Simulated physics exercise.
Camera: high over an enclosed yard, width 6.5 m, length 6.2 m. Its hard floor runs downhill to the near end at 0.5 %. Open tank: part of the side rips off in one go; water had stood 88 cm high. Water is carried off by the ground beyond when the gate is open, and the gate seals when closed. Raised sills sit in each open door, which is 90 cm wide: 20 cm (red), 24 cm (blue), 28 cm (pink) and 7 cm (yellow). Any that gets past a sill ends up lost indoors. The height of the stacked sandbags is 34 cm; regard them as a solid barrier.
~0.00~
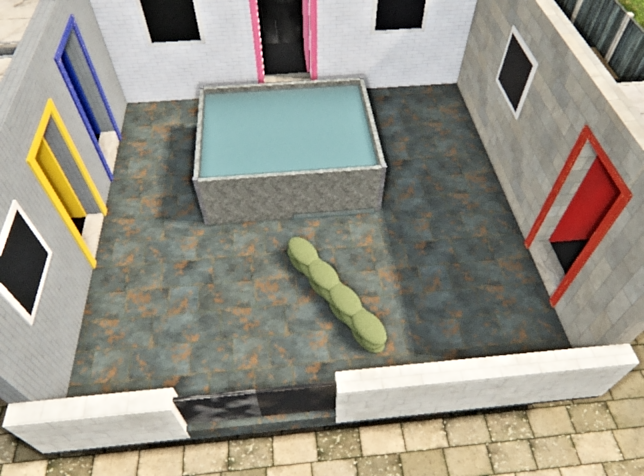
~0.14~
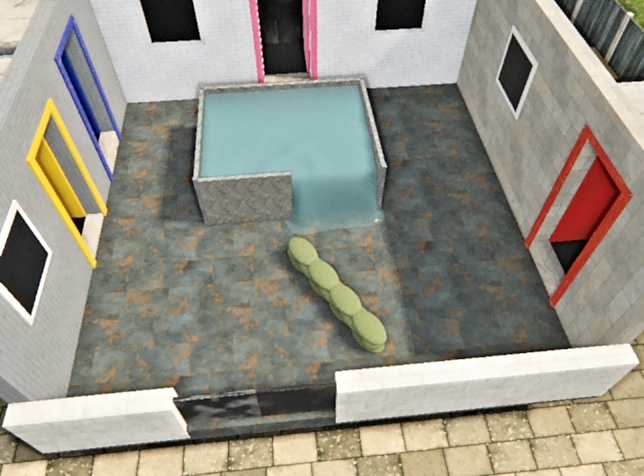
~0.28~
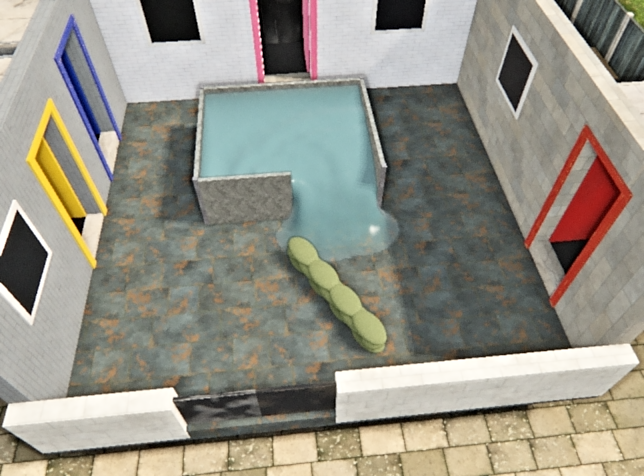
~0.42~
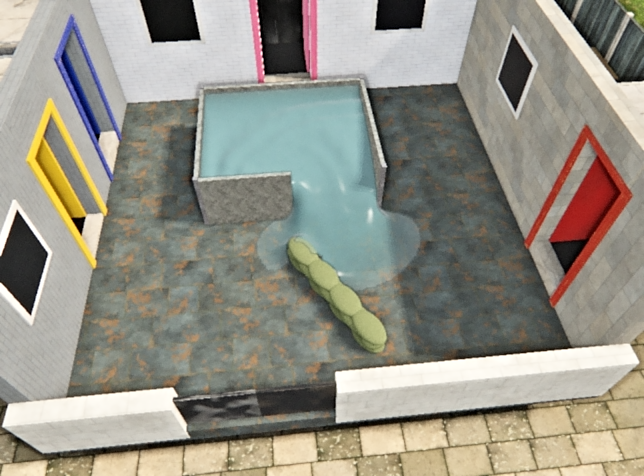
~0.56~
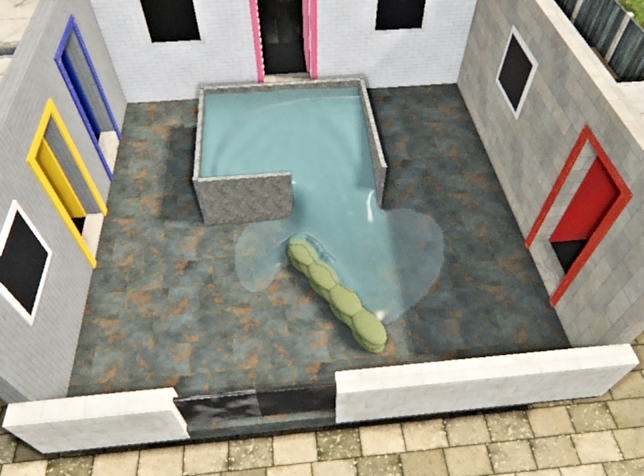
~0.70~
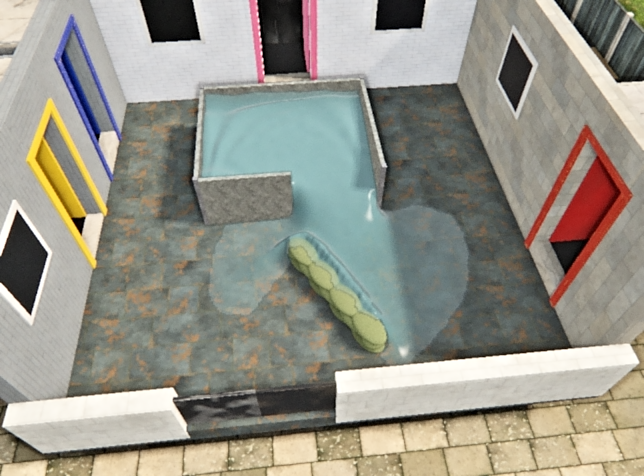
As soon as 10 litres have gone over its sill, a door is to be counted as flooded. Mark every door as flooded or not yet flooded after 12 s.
After that time, red door: Flooded; blue door: Not yet flooded; pink door: Not yet flooded; yellow door: Flooded.
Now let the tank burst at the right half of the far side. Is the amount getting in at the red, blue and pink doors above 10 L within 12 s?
Then red would come out on the low side, blue on the low side and pink on the high side.
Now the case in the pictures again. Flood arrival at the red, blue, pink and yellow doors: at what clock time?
So, red at 1.3 s, then blue at 4.5 s, pink at 4.0 s, and yellow at 2.0 s.
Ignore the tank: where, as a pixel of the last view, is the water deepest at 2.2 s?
Spot: Approx. (569, 373).
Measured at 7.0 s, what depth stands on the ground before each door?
You'd see red at 21 cm, blue at 12 cm, pink at 10 cm and yellow at 7 cm.
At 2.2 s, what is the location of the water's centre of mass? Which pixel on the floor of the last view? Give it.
Close to (345, 228) in the last picture.
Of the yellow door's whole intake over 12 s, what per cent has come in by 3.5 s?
I'd say close to 0 percent.
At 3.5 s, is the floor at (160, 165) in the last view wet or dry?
By then the spot is spared.
After 1.4 s water covers 35 % of the floor and is deepest (53 cm) near (329, 275); red door 1 cm at the sill, 0 L in, blue door not reached, pink door not reached, yellow door not reached.
After 2.2 s water covers 45 % of the floor and is deepest (78 cm) near (569, 373); red door 30 cm at the sill, 8 L in, blue door not reached, pink door not reached, yellow door 4 cm at the sill, 0 L in.
After 3.5 s water covers 75 % of the floor and is deepest (44 cm) near (582, 371); red door 32 cm at the sill, 52 L in, blue door not reached, pink door not reached, yellow door 7 cm at the sill, 0 L in.
After 7.0 s water covers 95 % of the floor and is deepest (24 cm) near (444, 385); red door 21 cm at the sill, 141 L in, blue door 12 cm at the sill, 0 L in, pink door 10 cm at the sill, 0 L in, yellow door 7 cm at the sill, 6 L in.
After 12.0 s water covers 95 % of the floor and is deepest (24 cm) near (62, 423); red door 14 cm at the sill, 143 L in, blue door 15 cm at the sill, 0 L in, pink door 14 cm at the sill, 0 L in, yellow door 15 cm at the sill, 85 L in.
